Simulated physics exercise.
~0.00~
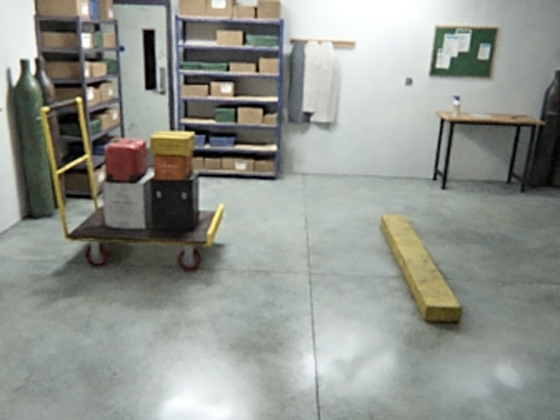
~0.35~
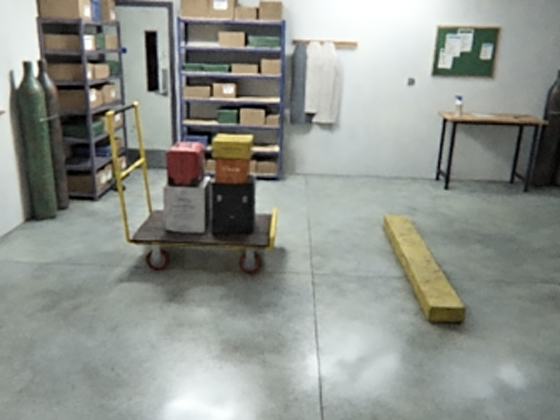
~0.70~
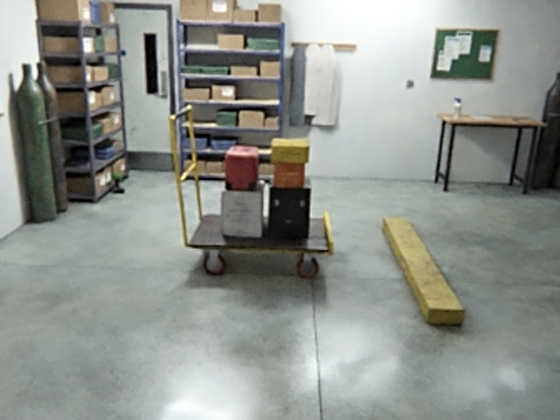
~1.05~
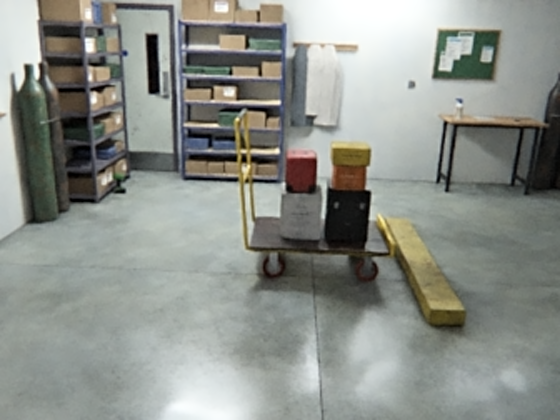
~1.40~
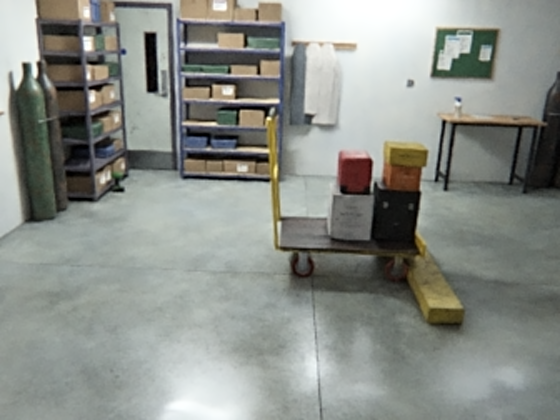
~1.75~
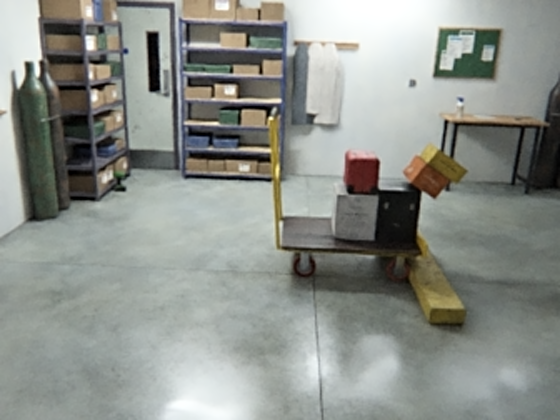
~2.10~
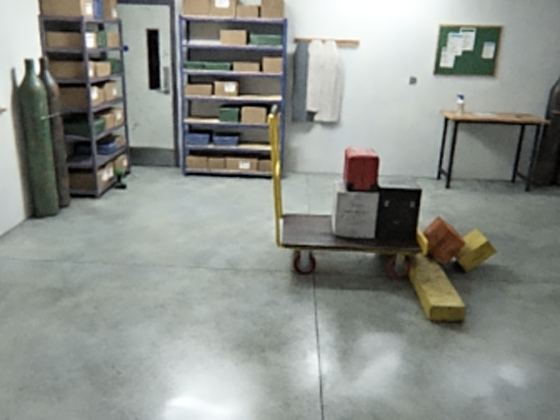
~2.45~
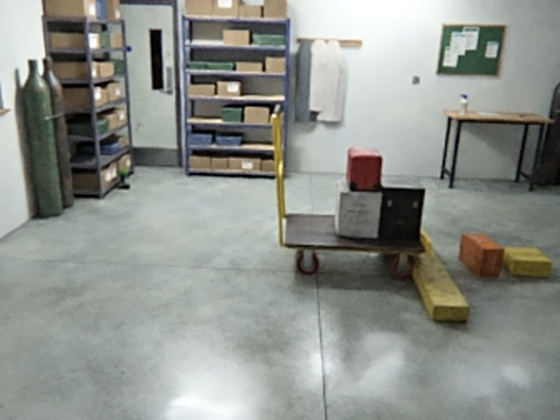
A flat cart with a yellow handle rolls to the right across a grey concrete floor, past shelves of boxes. It carries a white carton and a black toolbox, with a red case on the white one and an orange and a yellow carton stacked on the black one. The cart reaches a yellow beam lying on the floor and stops. The orange and yellow cartons tip forward together off the toolbox and tumble over the front edge. They come to rest on the floor beyond the beam, the yellow one farther right, while the other three items stay on the deck.
